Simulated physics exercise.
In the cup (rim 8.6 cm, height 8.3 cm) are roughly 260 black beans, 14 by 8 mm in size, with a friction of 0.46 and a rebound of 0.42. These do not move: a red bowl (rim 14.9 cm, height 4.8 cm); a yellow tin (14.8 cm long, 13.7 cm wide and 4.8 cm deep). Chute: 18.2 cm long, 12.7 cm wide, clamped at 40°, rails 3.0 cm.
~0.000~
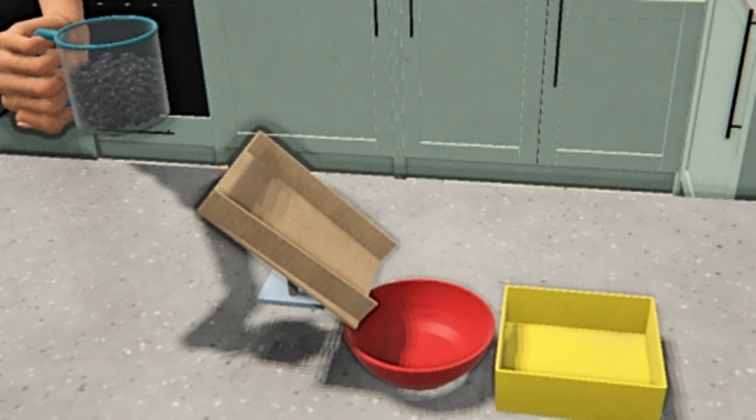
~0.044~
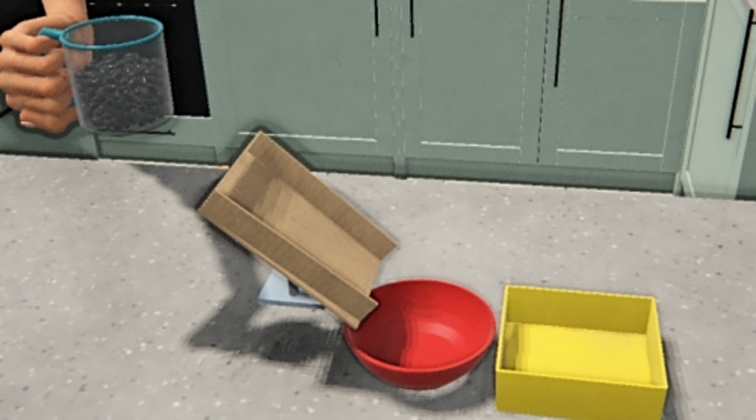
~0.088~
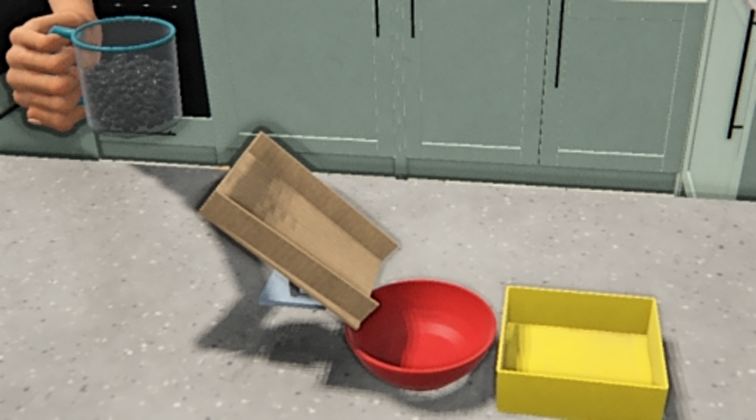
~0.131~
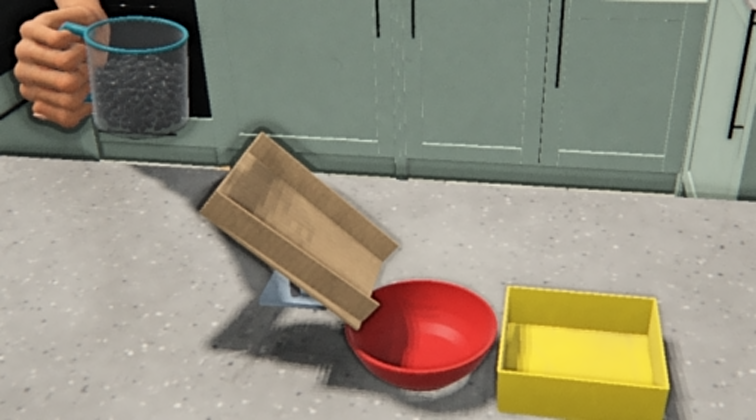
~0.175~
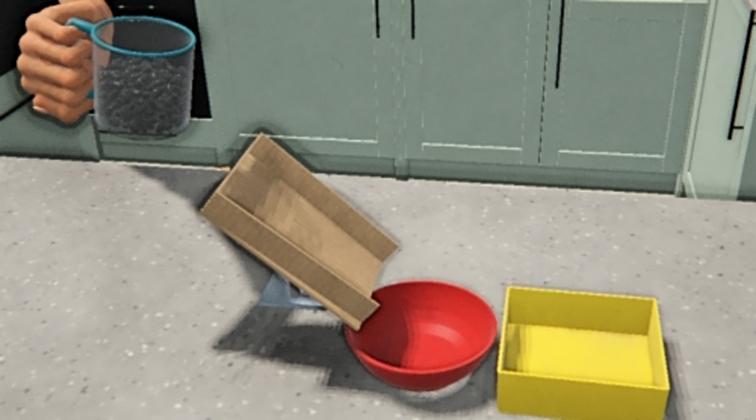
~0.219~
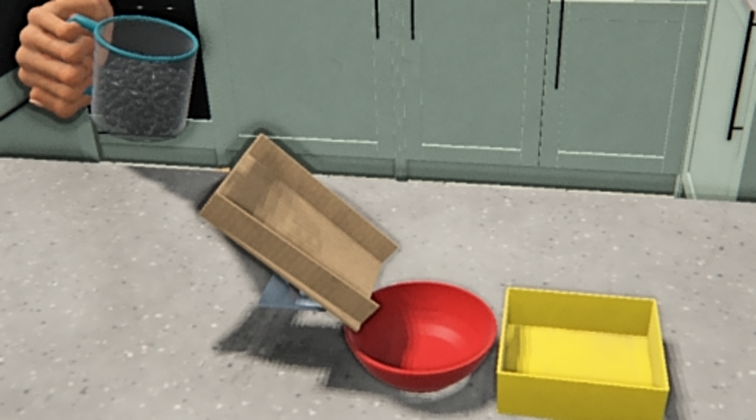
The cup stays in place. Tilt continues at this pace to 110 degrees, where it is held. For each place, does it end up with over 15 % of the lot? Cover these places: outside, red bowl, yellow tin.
Outside everything: Yes, red bowl: No, yellow tin: No.
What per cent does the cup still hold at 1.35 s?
Roughly 60 percent of the load.
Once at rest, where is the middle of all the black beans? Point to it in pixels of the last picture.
Near (227, 336).
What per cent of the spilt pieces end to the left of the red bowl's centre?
About 100 per cent.
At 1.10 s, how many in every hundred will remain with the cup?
I'd say around 95 per cent of the load.
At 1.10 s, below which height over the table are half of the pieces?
28 centimetres, roughly.
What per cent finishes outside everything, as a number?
Around 100 percent.
After 0.56 s, tilt 51 degrees; cup 100 %; middle of all pieces near (133, 89).
Then, at 0.84 s, tilt 79 degrees; cup 100 %; middle of all pieces near (134, 89).
After 1.10 s, tilt 106 degrees; slope 5 %, cup 95 %; middle of all pieces near (140, 97).
After 1.35 s, tilt 110 degrees; slope 25 %, cup 60 %, outside 15 %; middle of all pieces near (173, 165).
In the end, at 3.2 s, yellow tin 0 %, slope 0 %, cup 0 %, red bowl 0 %, outside 100 %.
